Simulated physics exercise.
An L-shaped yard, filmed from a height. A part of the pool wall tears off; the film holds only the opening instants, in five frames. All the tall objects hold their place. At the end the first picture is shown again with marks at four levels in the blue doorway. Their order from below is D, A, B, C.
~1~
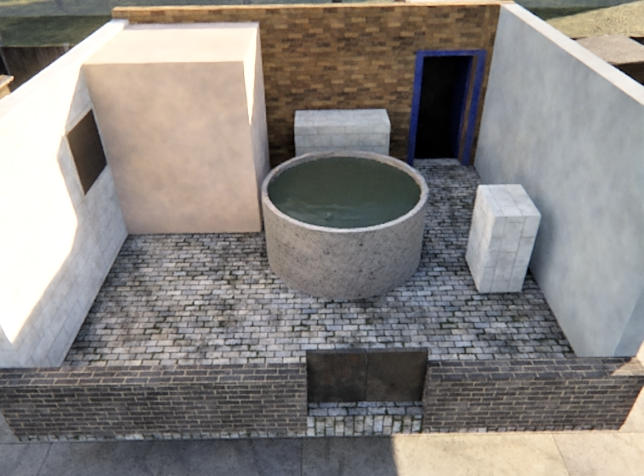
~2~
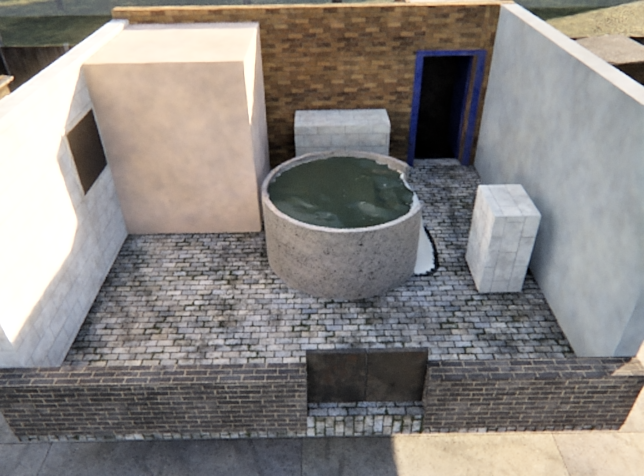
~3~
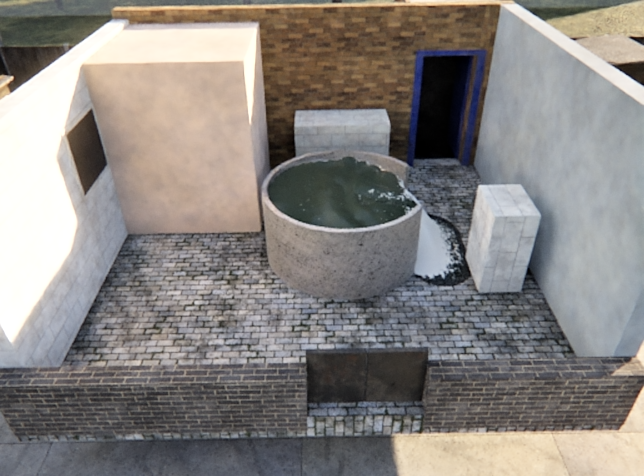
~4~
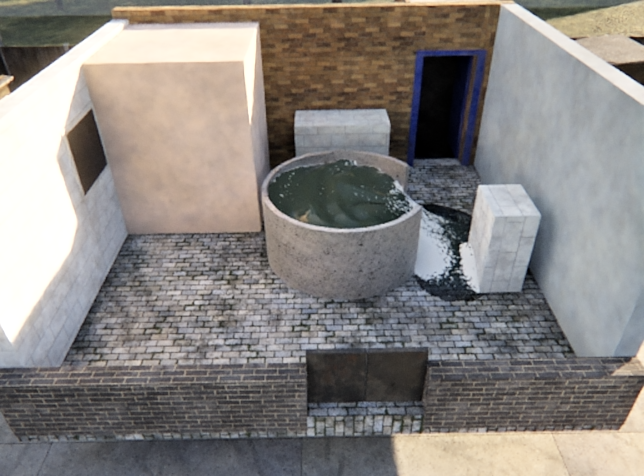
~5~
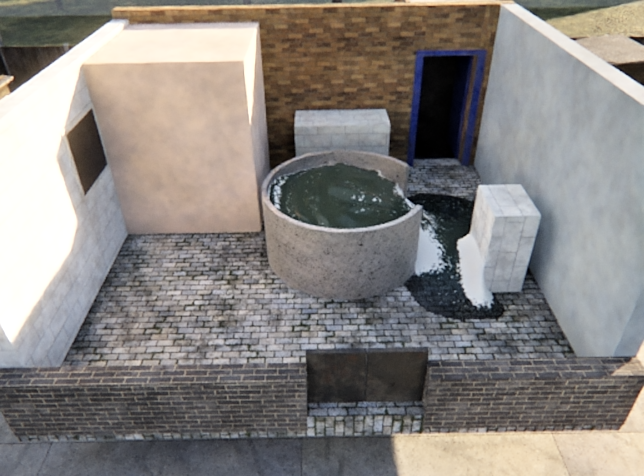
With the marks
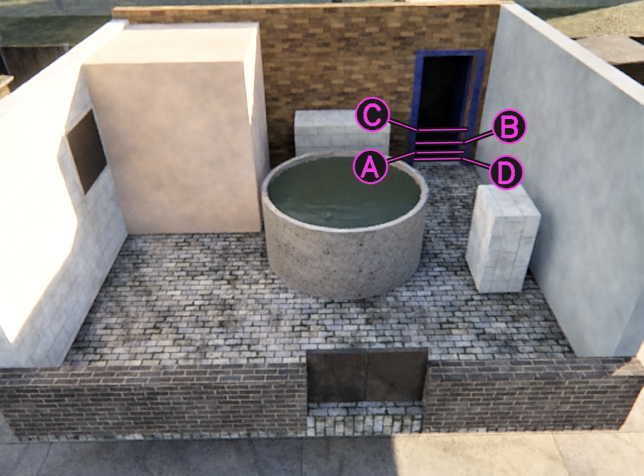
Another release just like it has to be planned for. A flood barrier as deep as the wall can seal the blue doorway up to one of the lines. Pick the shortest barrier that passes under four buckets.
The limit is B.
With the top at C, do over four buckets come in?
No.
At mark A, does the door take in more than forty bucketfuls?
No, it does not.
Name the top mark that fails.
Here it is mark A.
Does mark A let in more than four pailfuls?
Yes, it does.
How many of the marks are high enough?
Two.
On the marked copy, A at (439, 152); B at (440, 142); C at (441, 129); D at (438, 158); from the bottom up D, A, B, C.
If A is chosen, some 15 bucketfuls get in.
If B is chosen, a bucket or two gets in.
If C is chosen, nothing gets over.
If D is chosen, dozens of bucketfuls pour in.
